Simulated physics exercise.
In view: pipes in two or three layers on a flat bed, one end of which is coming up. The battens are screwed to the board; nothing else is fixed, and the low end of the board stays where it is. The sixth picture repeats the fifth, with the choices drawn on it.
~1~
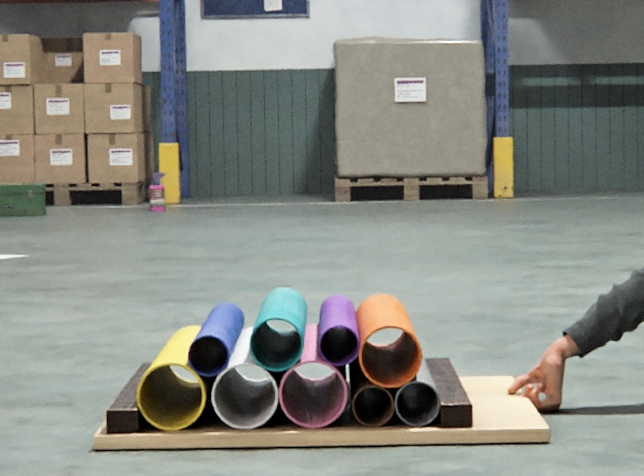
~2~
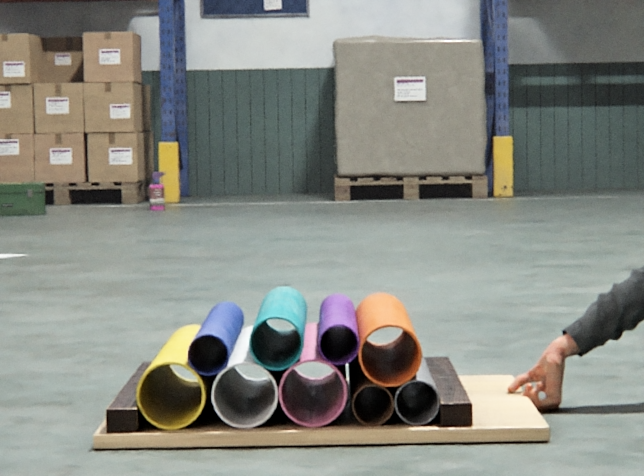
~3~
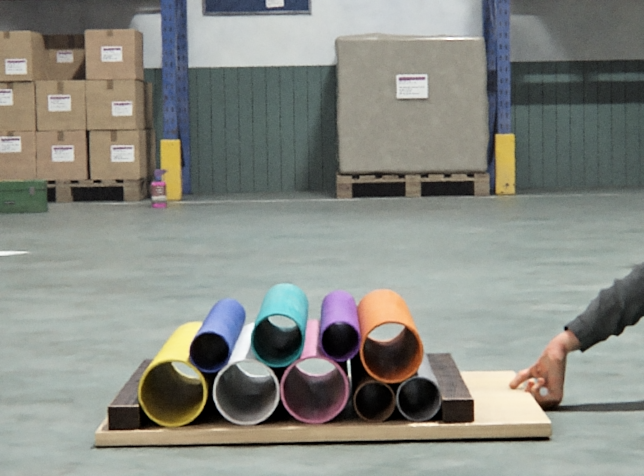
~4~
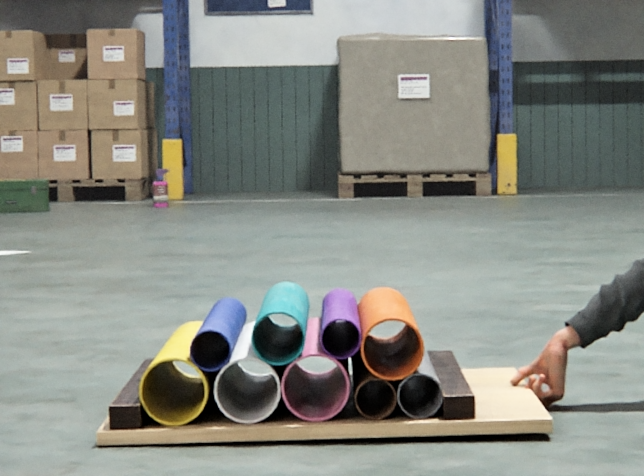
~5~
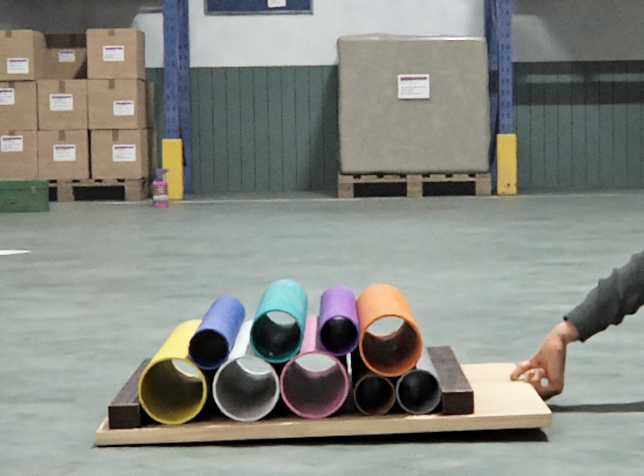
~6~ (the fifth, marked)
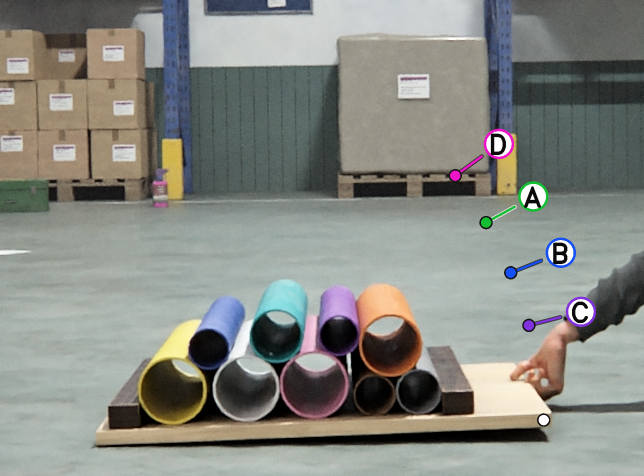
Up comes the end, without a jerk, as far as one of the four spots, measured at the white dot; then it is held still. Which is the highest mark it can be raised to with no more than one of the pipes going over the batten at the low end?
Raise it to B.
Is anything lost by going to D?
Yes, at D.
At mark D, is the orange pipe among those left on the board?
Yes.
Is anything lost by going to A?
At A: Yes.
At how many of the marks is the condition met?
The number is two.
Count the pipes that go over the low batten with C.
With C, none.
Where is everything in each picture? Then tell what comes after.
In the first picture, yellow pipe (171, 396); white pipe (245, 396); pink pipe (313, 394).
In the second picture, pink pipe (313, 393); brown pipe (373, 405).
In the third picture, board (324, 395); grey pipe (419, 398); orange pipe (392, 351); blue pipe (210, 351).
In the fourth picture, board (325, 392); yellow pipe (174, 392); white pipe (248, 390).
In the fifth picture, board (324, 389); yellow pipe (172, 390); white pipe (247, 388).
On the marked copy, A at (486, 222); B at (511, 273); C at (529, 325); D at (456, 176); the white dot at (544, 420).
With B. Early on, board at 15°.
Further on, board at 21°.
At the end, board at 21°, none over the low batten.
As for the rest, A three over the low batten (turquoise, blue, purple); C none over the low batten; D three over the low batten (turquoise, blue, purple).
